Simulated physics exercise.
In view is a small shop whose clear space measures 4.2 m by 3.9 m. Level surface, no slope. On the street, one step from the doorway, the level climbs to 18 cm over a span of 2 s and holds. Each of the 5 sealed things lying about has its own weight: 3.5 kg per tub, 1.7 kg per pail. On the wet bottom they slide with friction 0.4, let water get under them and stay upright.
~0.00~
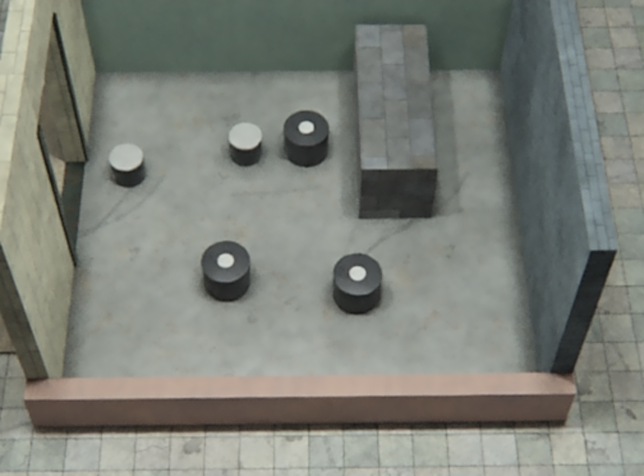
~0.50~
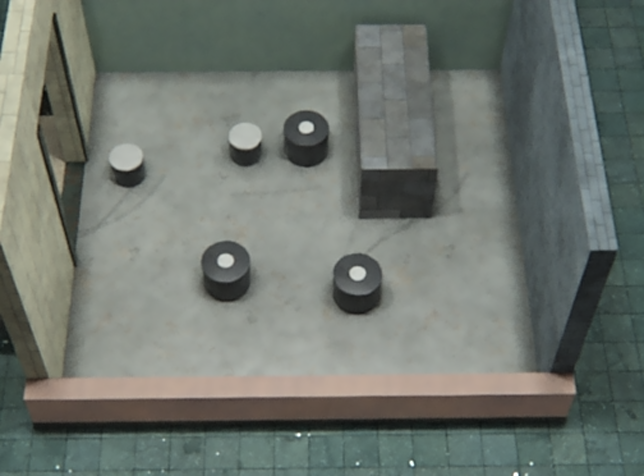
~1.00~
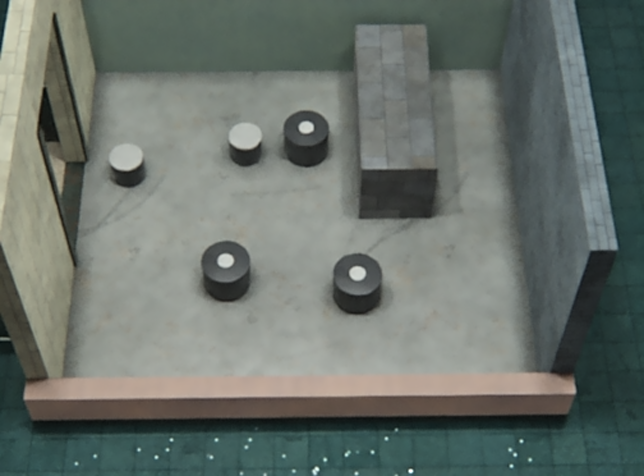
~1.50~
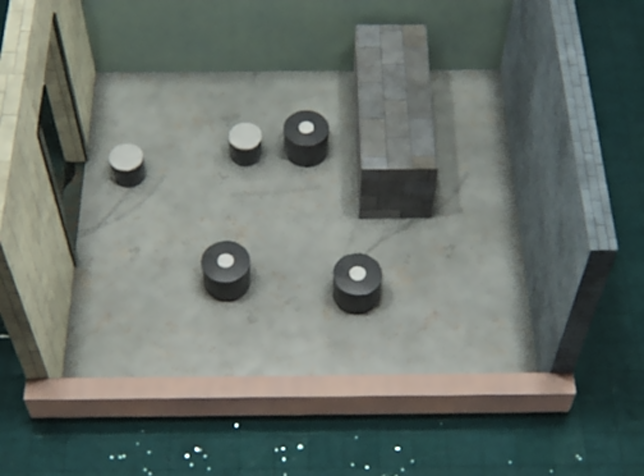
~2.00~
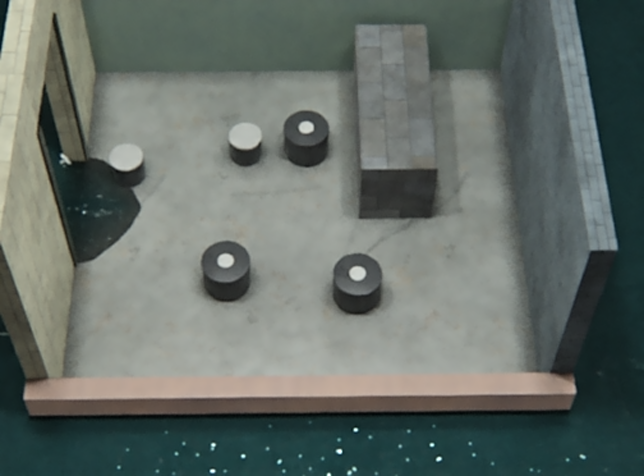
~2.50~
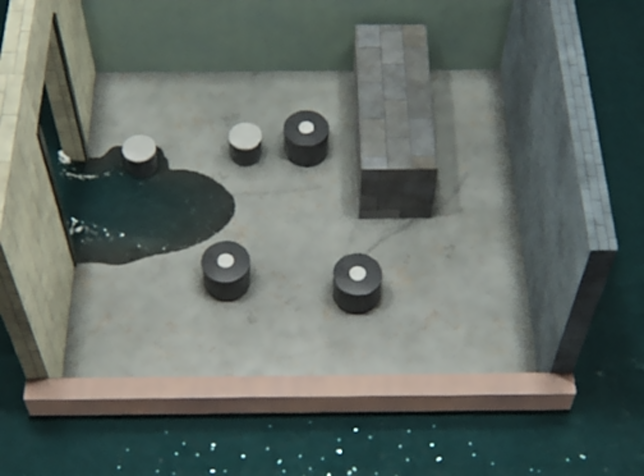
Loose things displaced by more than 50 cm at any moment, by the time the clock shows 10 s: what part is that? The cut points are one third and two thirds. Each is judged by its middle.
Watching this, I'd call it the bulk of them.
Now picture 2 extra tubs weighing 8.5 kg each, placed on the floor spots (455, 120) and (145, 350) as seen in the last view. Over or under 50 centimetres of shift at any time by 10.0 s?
Note: Item 1 below threshold; item 2 below threshold.
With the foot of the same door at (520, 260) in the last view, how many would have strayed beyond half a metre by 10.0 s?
So the tally would be 3.
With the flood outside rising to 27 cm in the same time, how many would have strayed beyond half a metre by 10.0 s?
That would make 5 of them.
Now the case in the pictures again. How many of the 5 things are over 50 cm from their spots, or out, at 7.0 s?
4 in all.
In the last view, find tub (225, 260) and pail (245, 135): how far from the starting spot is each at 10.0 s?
200 cm and 120 cm respectively.
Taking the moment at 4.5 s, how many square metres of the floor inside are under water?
I'd estimate close to 11.0 m2.
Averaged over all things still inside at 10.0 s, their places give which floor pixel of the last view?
Averaged position, last view: Near pixel (297, 188).
After 3.5 s 1 of 5 are over 50 cm from their spots; 0 afloat.
After 4.5 s 4 of 5 are over 50 cm from their spots; 3 afloat.
After 7.0 s 4 of 5 are over 50 cm from their spots; 5 afloat.
After 10.0 s 5 of 5 are over 50 cm from their spots, and 5 have been at some point; 5 afloat.
